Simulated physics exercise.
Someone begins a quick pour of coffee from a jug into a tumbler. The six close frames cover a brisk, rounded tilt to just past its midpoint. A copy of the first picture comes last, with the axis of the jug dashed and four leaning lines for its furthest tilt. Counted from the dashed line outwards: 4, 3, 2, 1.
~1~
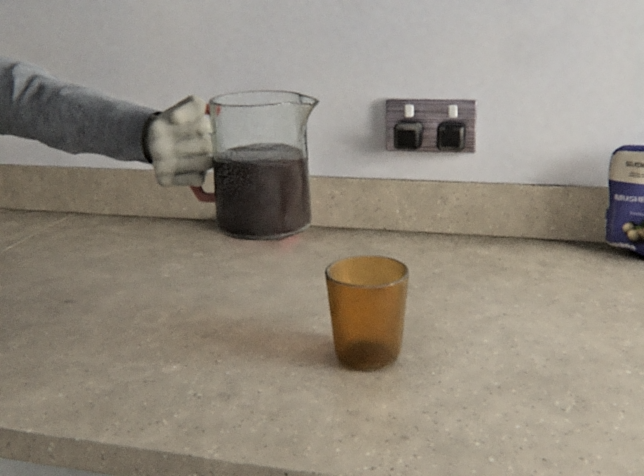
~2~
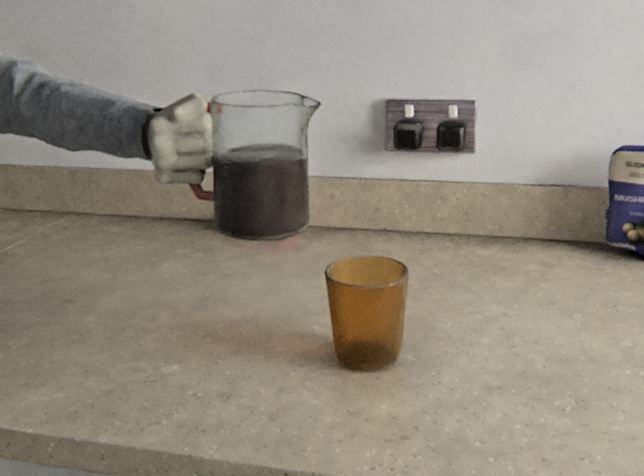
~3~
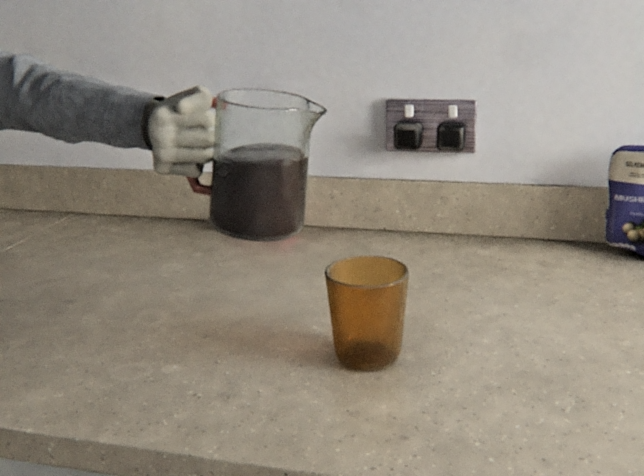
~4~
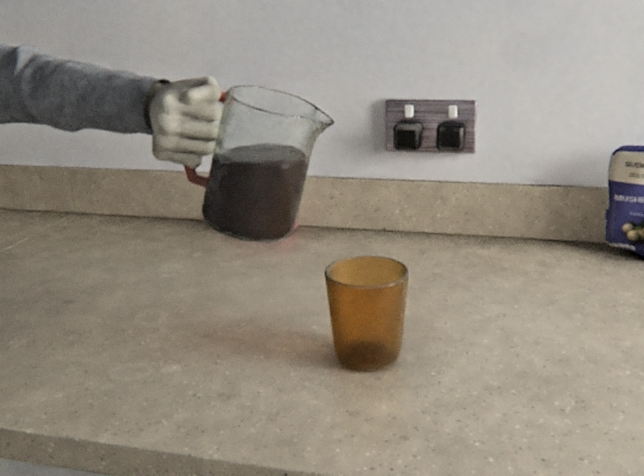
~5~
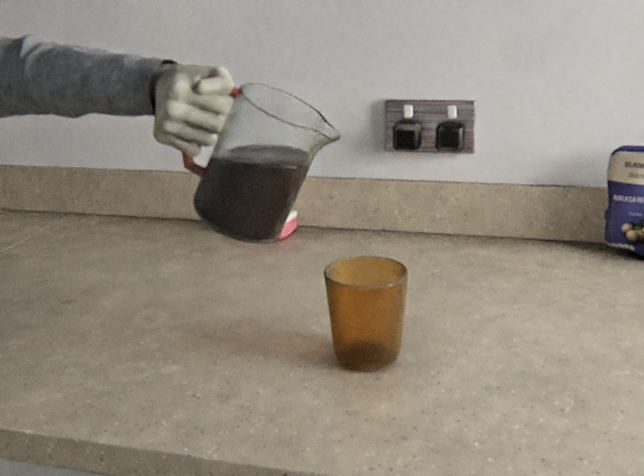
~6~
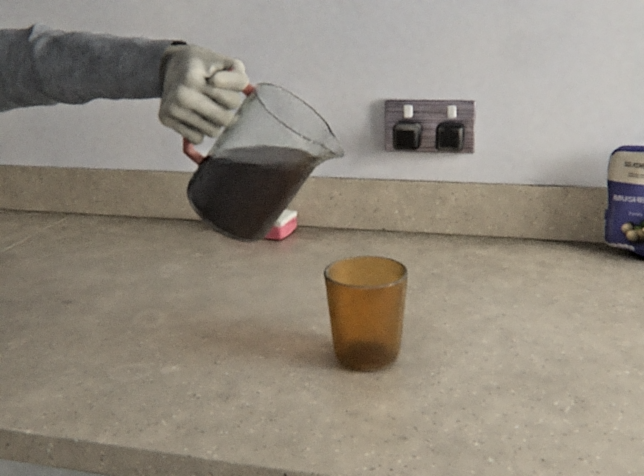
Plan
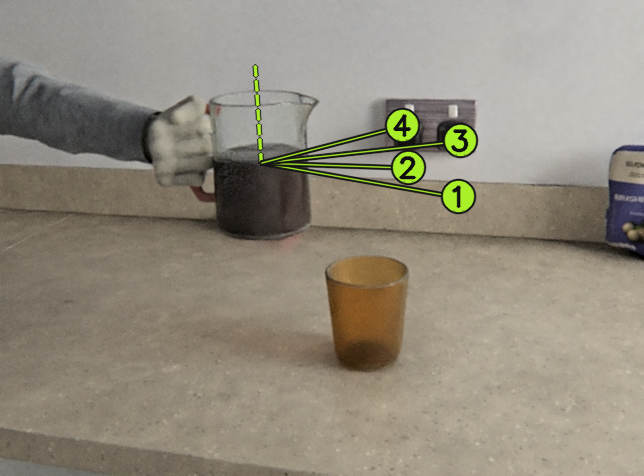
A gloved hand lifts and tilts a glass jug of dark liquid rightward near an amber tumbler.
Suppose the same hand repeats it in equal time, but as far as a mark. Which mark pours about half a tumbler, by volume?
I would pick line 4.
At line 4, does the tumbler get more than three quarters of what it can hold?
No, less.
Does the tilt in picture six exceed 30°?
Yes.
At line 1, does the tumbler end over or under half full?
Over half.
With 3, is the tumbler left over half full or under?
Over half.
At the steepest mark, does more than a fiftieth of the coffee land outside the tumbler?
Yes, it does.
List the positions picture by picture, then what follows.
The first picture shows upright, lip at (317, 102); rim of the tumbler round (367, 270); nothing has left yet.
The second picture shows upright, lip at (319, 104); nothing has left yet.
The third picture shows tipped about 8°, lip at (324, 111); nothing has left yet.
The fourth picture shows tipped about 16°, lip at (332, 122); nothing has left yet.
The fifth picture shows tipped about 27°, lip at (338, 138); nothing has left yet.
The sixth picture shows tipped about 38°, lip at (342, 154); nothing has left yet.
In lime, 1 at (442, 194); 2 at (391, 167); 3 at (443, 143); 4 at (386, 130).
If 1 is chosen, the tumbler ends with about 79 % of what it can hold; 28 % of the coffee is spilt.
If 2 is chosen, the tumbler ends with about 77 % of what it can hold; 17 % of the coffee is spilt.
If 3 is chosen, the tumbler ends with about 71 % of what it can hold; 6 % of the coffee is spilt.
If 4 is chosen, the tumbler ends with about 53 % of what it can hold; 3 % of the coffee is spilt.
